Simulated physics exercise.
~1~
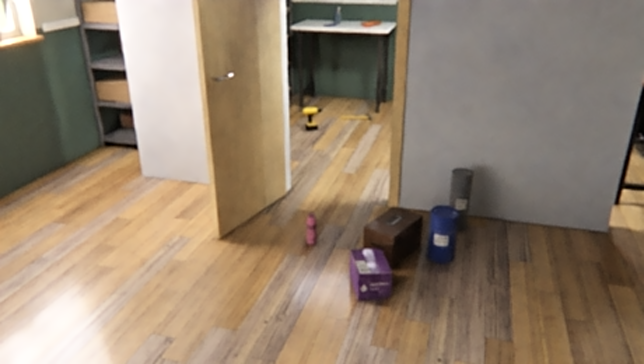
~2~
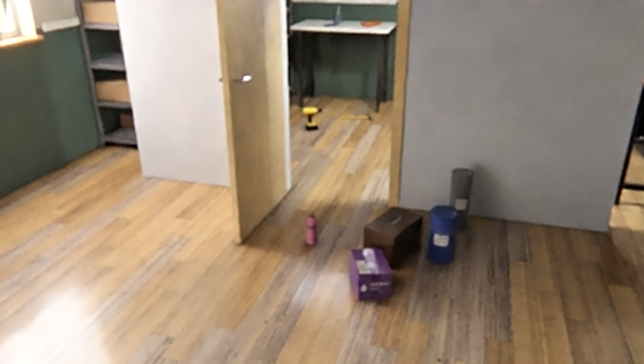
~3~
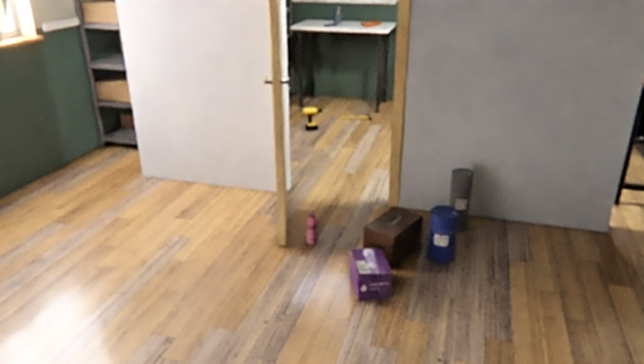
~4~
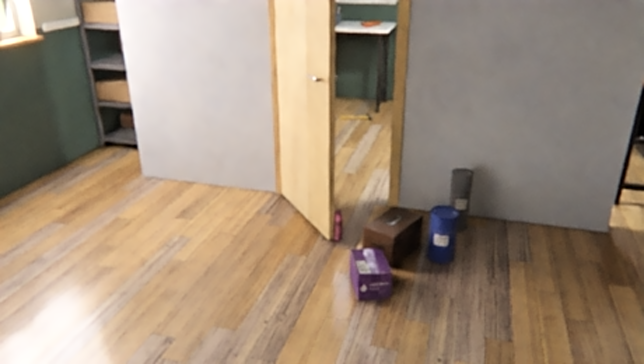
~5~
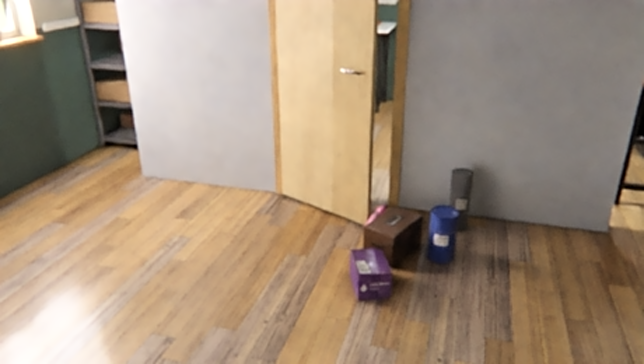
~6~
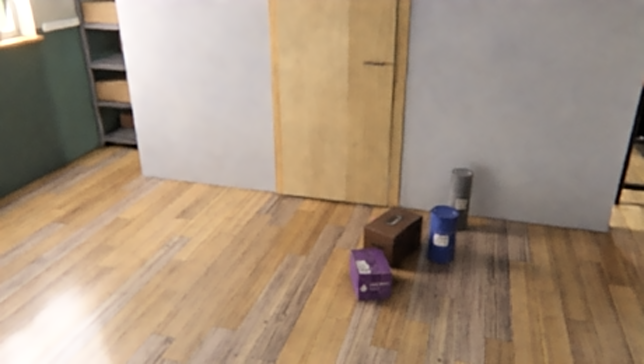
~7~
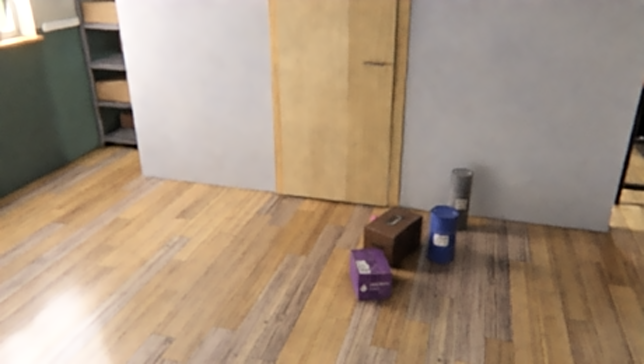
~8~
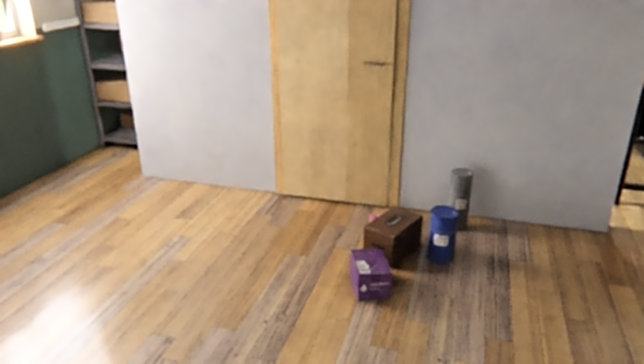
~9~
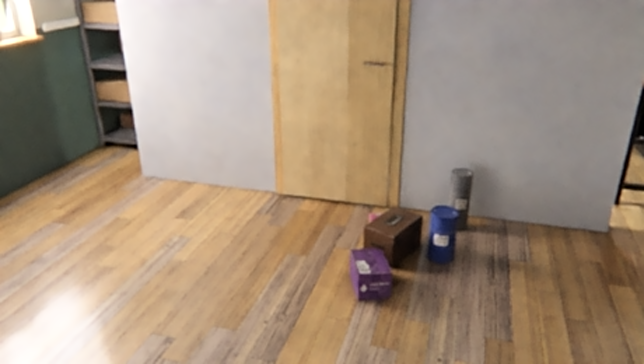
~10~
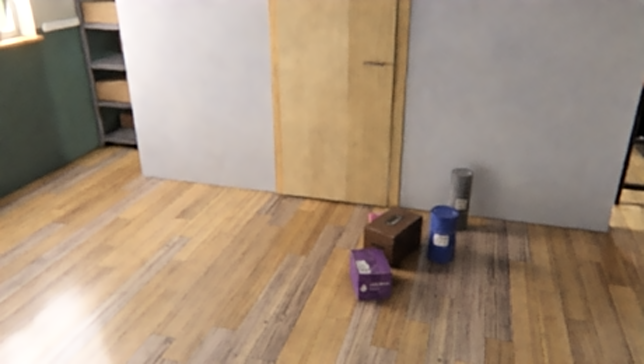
A wooden door swung shut across a wood-floored room, pushing a small pink bottle to the right until it tipped over behind the brown toolbox. The door ended fully closed, while the toolbox, purple parcel, and blue and grey canisters stayed put.
